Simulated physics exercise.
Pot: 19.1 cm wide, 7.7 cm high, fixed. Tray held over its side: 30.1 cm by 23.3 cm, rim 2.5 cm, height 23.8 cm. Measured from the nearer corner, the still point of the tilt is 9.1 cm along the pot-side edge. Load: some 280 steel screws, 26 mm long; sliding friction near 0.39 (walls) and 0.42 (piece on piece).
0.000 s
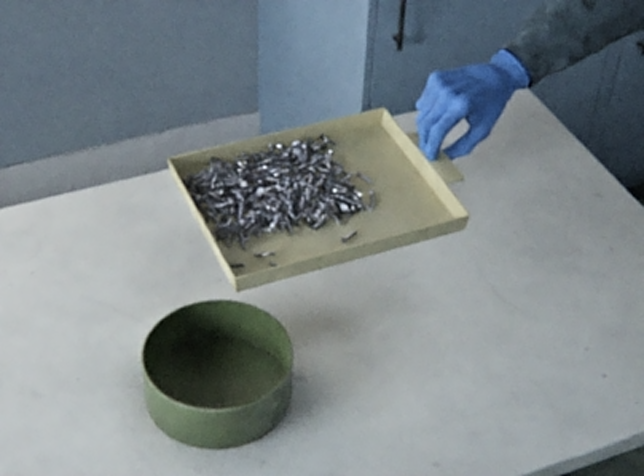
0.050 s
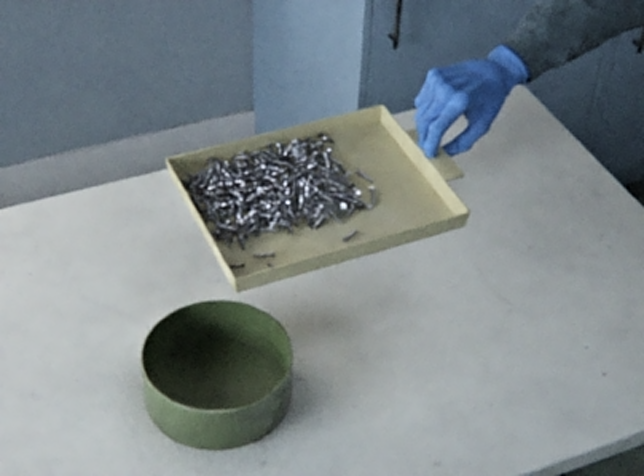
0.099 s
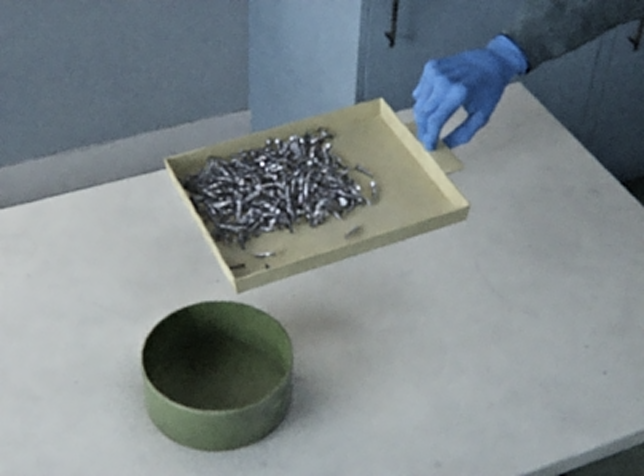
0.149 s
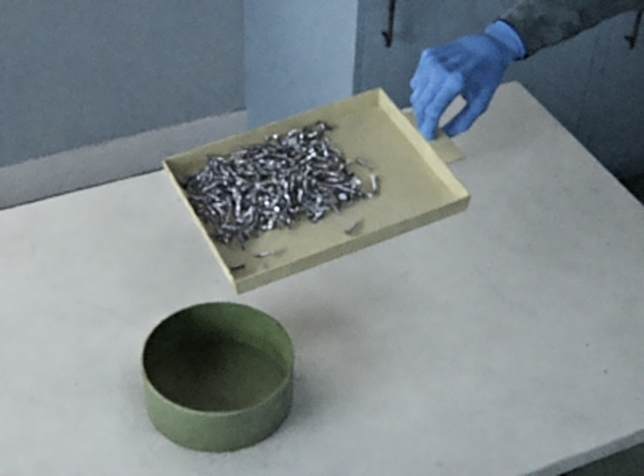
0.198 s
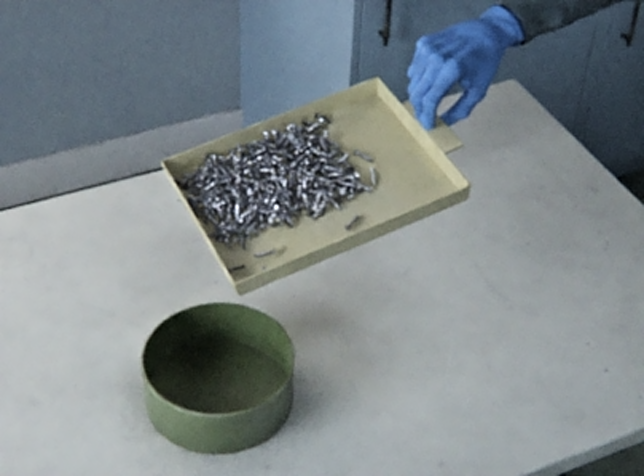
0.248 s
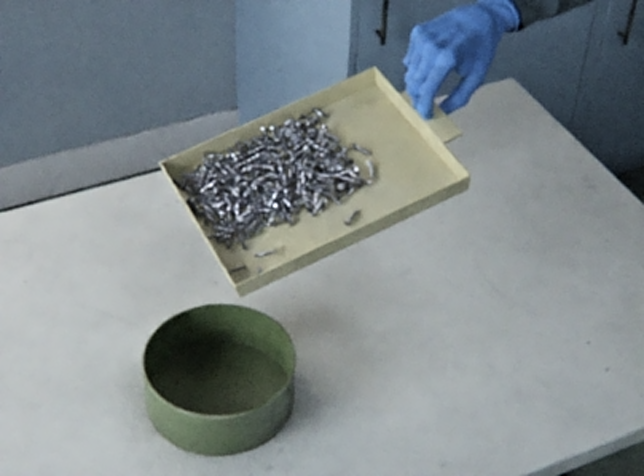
On a pale tabletop, a blue-gloved hand held a cream tray of small shiny metal pieces above a round green pot, then raised its right side slightly, tilting it a little toward the left.
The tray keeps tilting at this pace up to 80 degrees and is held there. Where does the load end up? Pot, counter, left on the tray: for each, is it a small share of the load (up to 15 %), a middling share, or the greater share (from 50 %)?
Pot: A middling share, counter: A middling share, tray: A middling share.
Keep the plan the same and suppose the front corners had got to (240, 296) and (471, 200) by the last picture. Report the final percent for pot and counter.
Split: Pot = 70, counter = 20.
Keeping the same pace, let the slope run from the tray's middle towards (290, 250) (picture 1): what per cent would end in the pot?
Roughly 65 per cent.
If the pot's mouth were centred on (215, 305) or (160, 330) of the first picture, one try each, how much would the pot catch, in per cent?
The shares would be near 20 and 50 per cent respectively.
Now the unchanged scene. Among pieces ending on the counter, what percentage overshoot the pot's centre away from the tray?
Share past the middle: Roughly 90 percent.
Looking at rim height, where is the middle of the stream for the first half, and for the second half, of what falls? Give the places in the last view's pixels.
Near (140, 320) at first, near (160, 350) afterwards.
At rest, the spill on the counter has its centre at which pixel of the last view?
The spill's middle ends up near (110, 357).
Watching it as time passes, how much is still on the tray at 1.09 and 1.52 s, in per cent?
About 95, 45.
After 0.75 s, tilt 44 degrees; the tray holds 100 %, the pot 0 %.
Then, at 1.09 s, tilt 66 degrees; the tray holds 95 %, the pot 0 %.
After 1.52 s, tilt 80 degrees; the tray holds 45 %, the pot 15 %.
By 2.8 s all is still; pot 35 %, counter 30 %, tray 30 %.
